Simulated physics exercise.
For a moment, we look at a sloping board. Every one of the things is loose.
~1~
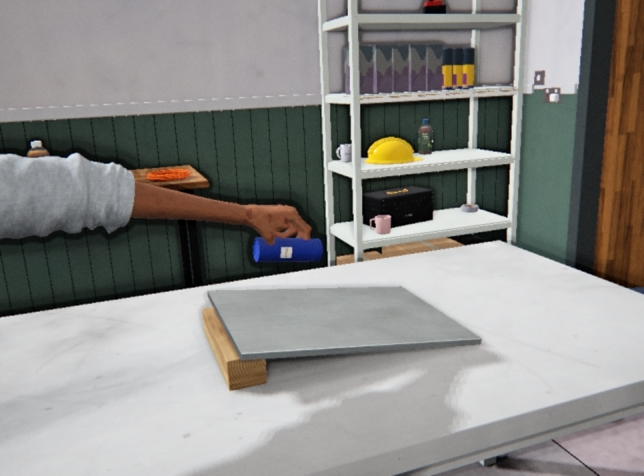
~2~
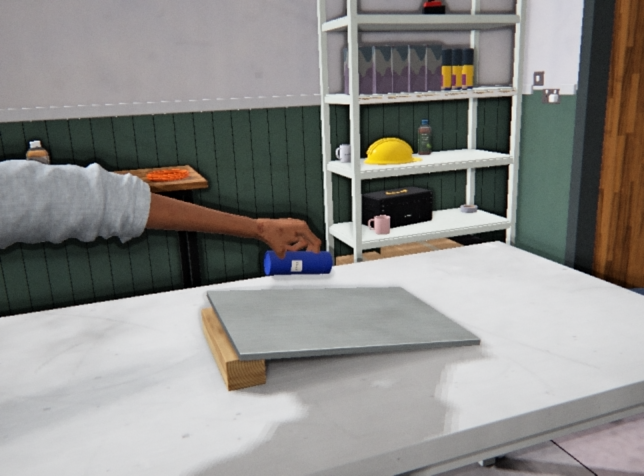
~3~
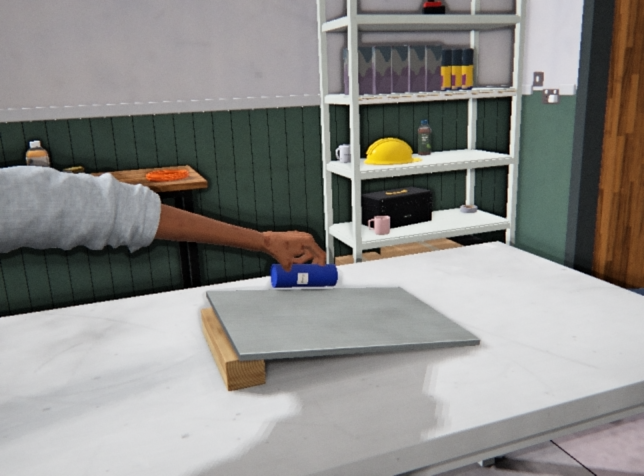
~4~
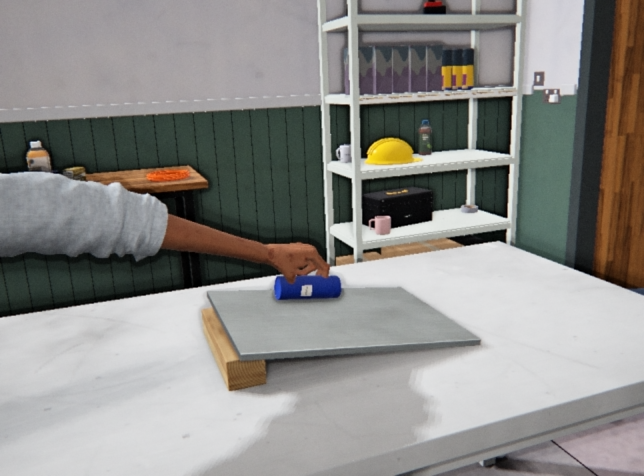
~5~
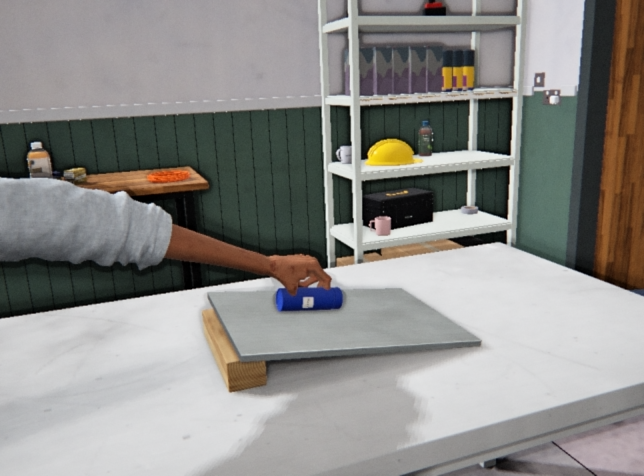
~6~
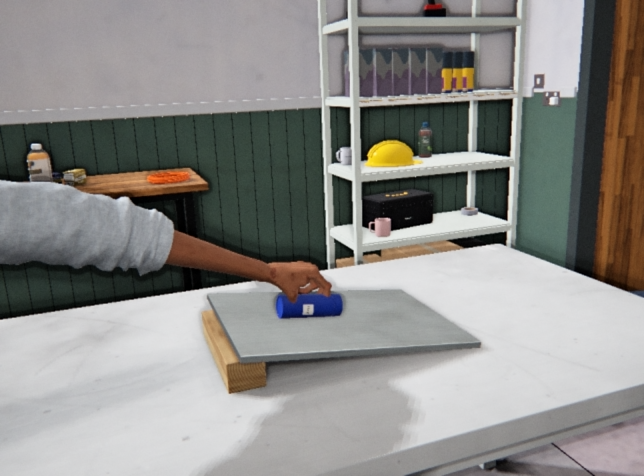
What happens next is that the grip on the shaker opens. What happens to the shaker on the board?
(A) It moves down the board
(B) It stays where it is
B, it stays where it is.
Then, 0.20 s after the last picture, nothing has stirred.
Then, 0.50 s after the last picture, blue shaker resting near (310, 306).
At rest, it is in place. Seen from the same camera at the end, blue shaker near (310, 306). The blue shaker remains at rest.
